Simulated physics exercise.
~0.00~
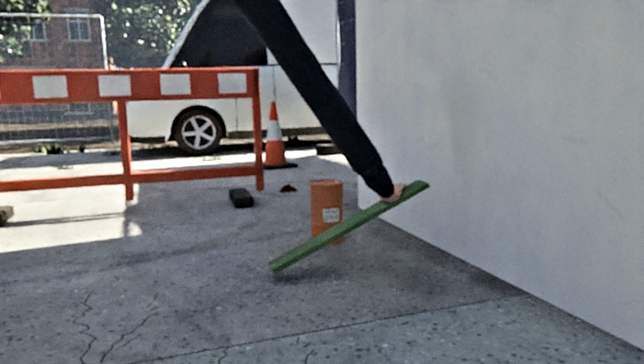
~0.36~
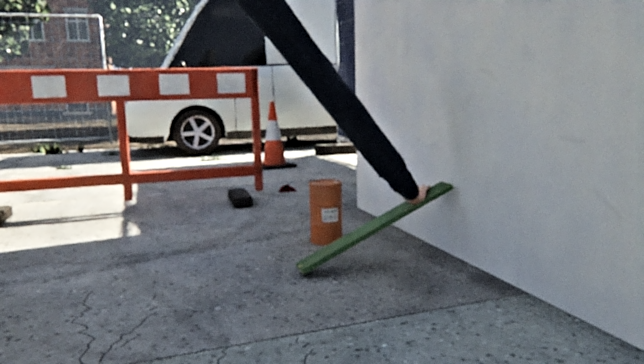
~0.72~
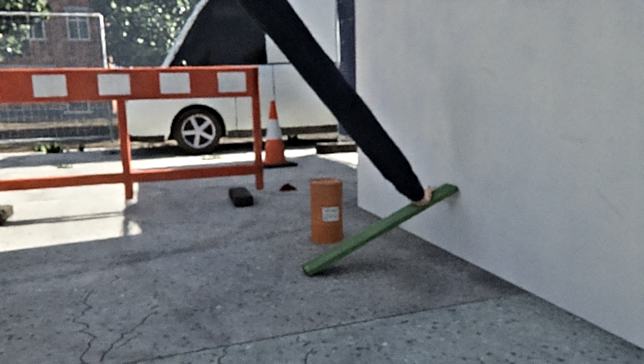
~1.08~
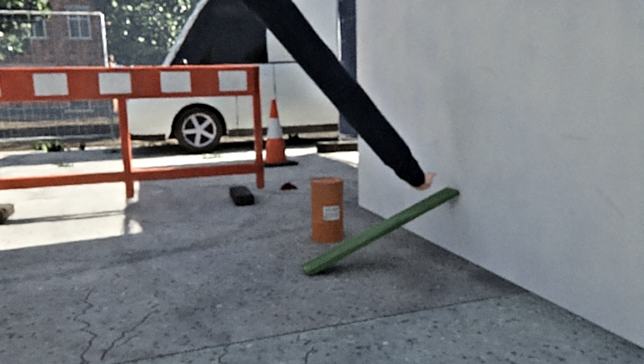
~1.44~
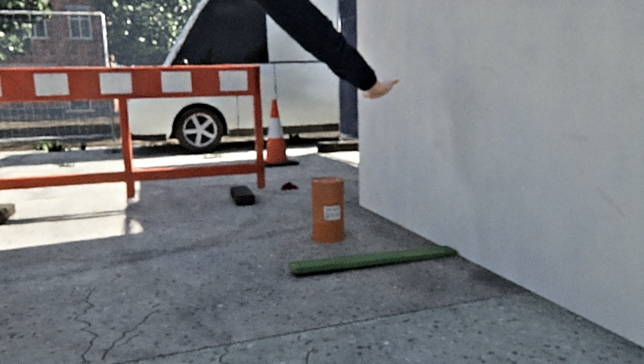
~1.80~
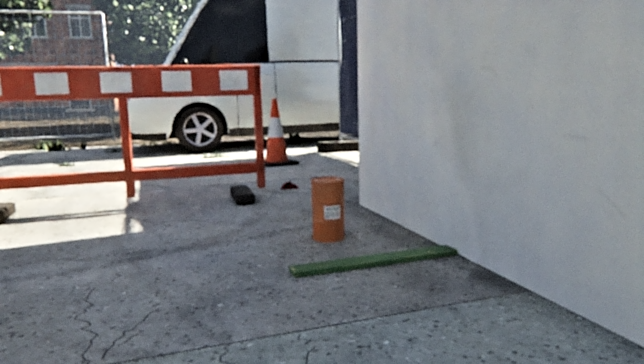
A green plank was leaned at a slant against a white wall by a hand, just in front of an orange canister, but once the hand let go it slipped down and ended up lying flat on the ground, the canister still standing.
